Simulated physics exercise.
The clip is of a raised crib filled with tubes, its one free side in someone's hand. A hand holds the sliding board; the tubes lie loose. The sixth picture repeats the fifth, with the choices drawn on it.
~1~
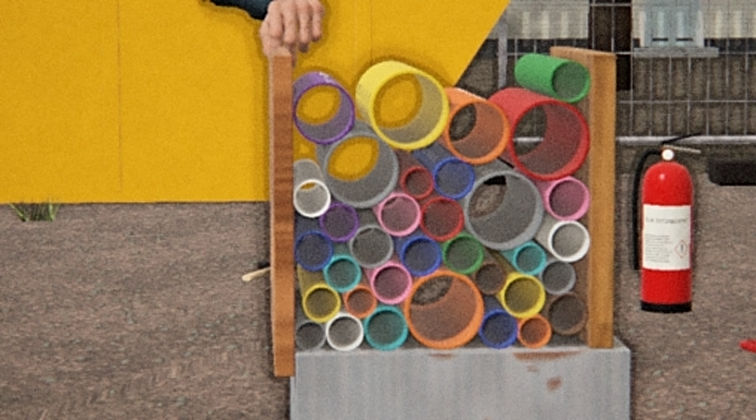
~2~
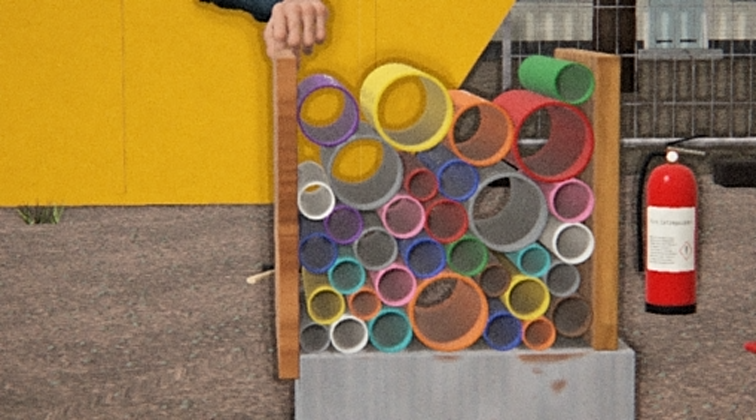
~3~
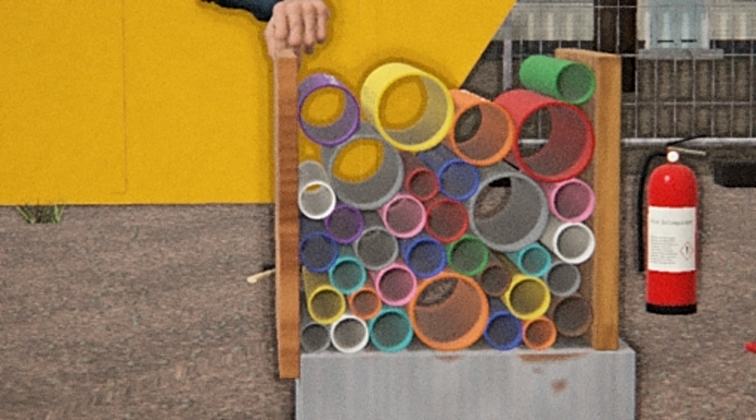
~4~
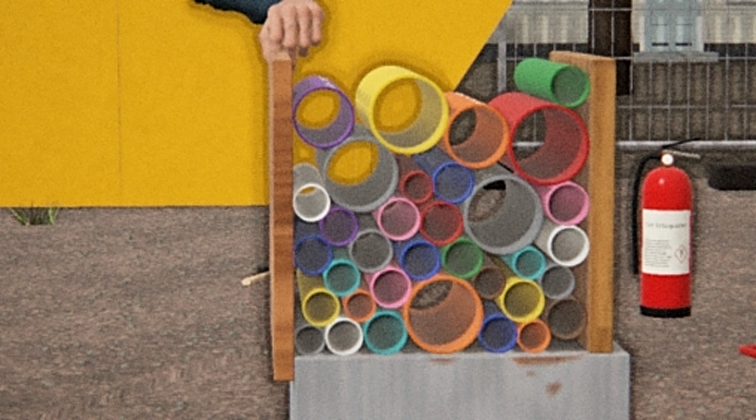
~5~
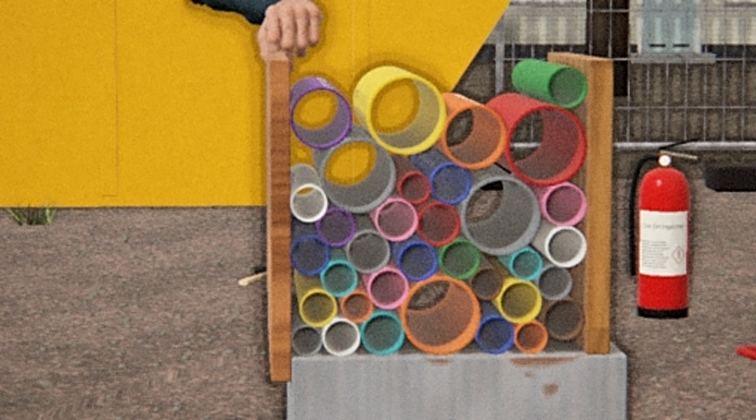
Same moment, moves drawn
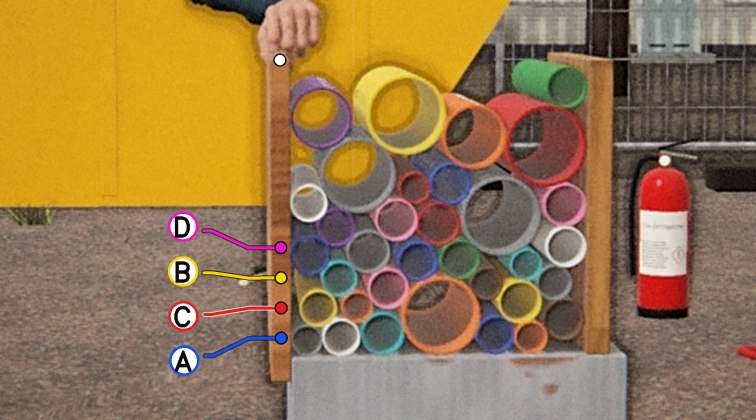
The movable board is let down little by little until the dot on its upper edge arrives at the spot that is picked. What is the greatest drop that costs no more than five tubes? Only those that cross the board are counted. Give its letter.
At most to B.
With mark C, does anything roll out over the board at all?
At C: Yes.
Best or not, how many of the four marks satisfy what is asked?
The number is two.
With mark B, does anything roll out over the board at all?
Yes, at B.
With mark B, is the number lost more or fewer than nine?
At B, fewer than nine.
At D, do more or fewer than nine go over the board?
At D, fewer than nine.
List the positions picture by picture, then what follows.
In the first picture, a pink tube (392, 284); a white tube (569, 241).
In the second picture, a white tube (574, 243); a grey tube (366, 173).
In the third picture, a yellow tube (414, 111); side board (286, 200).
In the fourth picture, a grey tube (309, 340).
In the fifth picture, a pink tube (389, 289); a white tube (566, 246).
On the marked copy, A at (281, 338); B at (281, 278); C at (281, 308); D at (281, 248); the white dot at (280, 60).
Following B. Soon after the start, top of the board (291, 155).
Later, top of the board (291, 258).
In the end, top of the board (291, 277), four out over the board.
As for the rest, A more than five out over the board; C more than five out over the board; D one out over the board.
